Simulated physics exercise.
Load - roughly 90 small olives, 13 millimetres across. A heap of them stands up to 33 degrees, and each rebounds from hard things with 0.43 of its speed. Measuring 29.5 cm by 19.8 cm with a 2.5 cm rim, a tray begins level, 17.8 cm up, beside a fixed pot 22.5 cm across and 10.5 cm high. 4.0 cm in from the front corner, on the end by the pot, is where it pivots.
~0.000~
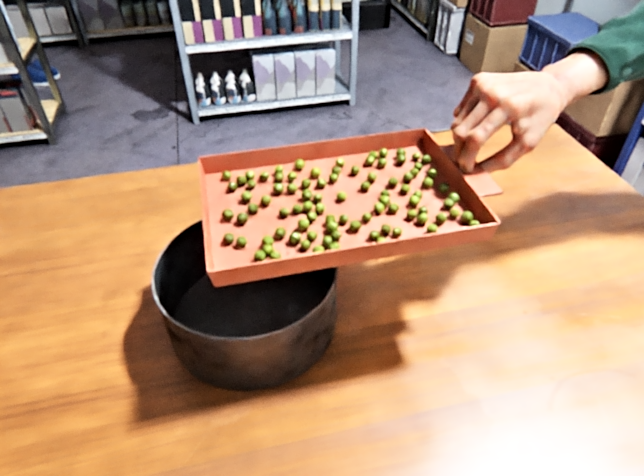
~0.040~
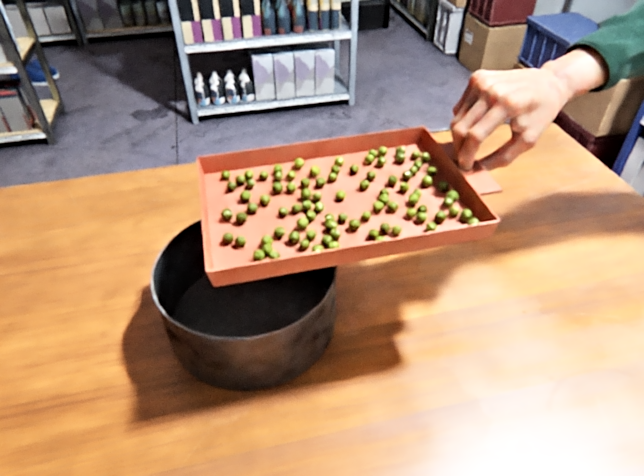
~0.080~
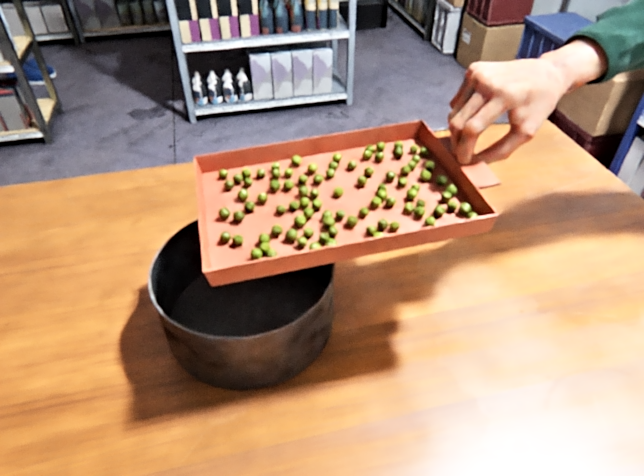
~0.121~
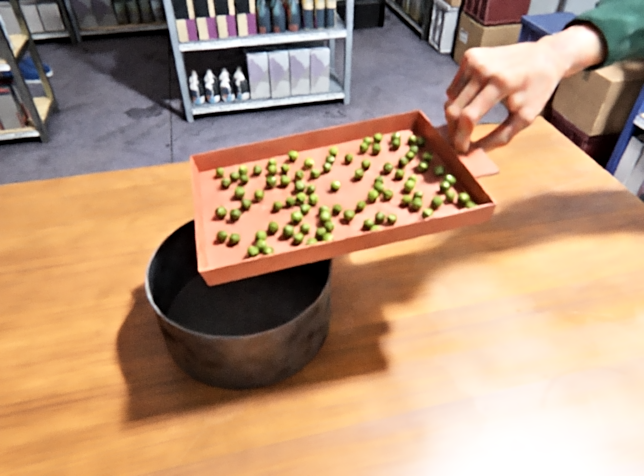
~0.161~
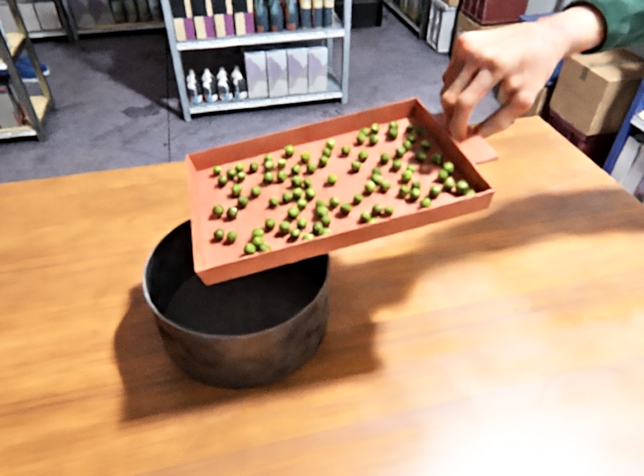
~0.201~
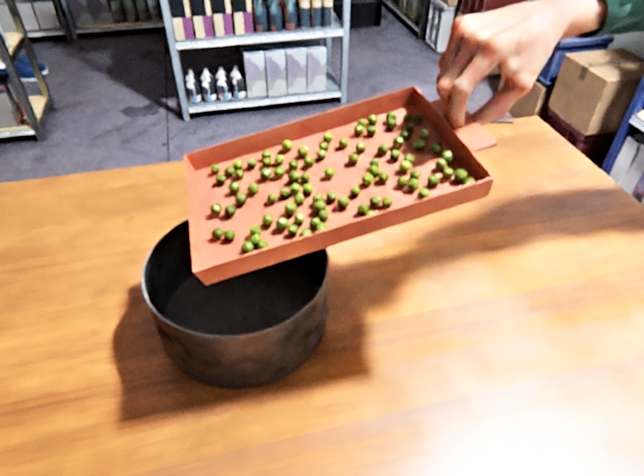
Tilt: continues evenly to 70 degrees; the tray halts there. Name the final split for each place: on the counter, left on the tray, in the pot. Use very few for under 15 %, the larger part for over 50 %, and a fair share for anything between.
Counter: Very few, left on the tray: The larger part, pot: Very few.
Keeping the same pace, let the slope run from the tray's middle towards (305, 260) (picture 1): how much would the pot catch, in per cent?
Estimate: Near 0 per cent.
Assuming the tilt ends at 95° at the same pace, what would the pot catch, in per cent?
Pot share: About 45 per cent.
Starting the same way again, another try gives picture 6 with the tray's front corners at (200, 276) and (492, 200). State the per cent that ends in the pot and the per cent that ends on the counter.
Pot: 0, counter: 10.
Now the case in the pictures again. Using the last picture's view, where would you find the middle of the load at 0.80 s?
Approximately (199, 202) in the last picture.
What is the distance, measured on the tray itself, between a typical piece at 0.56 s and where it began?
Roughly 8 cm.
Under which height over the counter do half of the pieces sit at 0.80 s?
Around 20 cm up.
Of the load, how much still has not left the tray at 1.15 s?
Roughly 90 per cent.
After 0.56 s, tilt 40 degrees; the tray holds 100 %, the pot 0 %.
After 0.80 s, tilt 59 degrees; the tray holds 100 %, the pot 0 %.
Then, at 1.15 s, tilt 70 degrees; the tray holds 90 %, the pot 5 %.
In the end, at 1.7 s, counter 5 %, tray 90 %, pot 5 %.
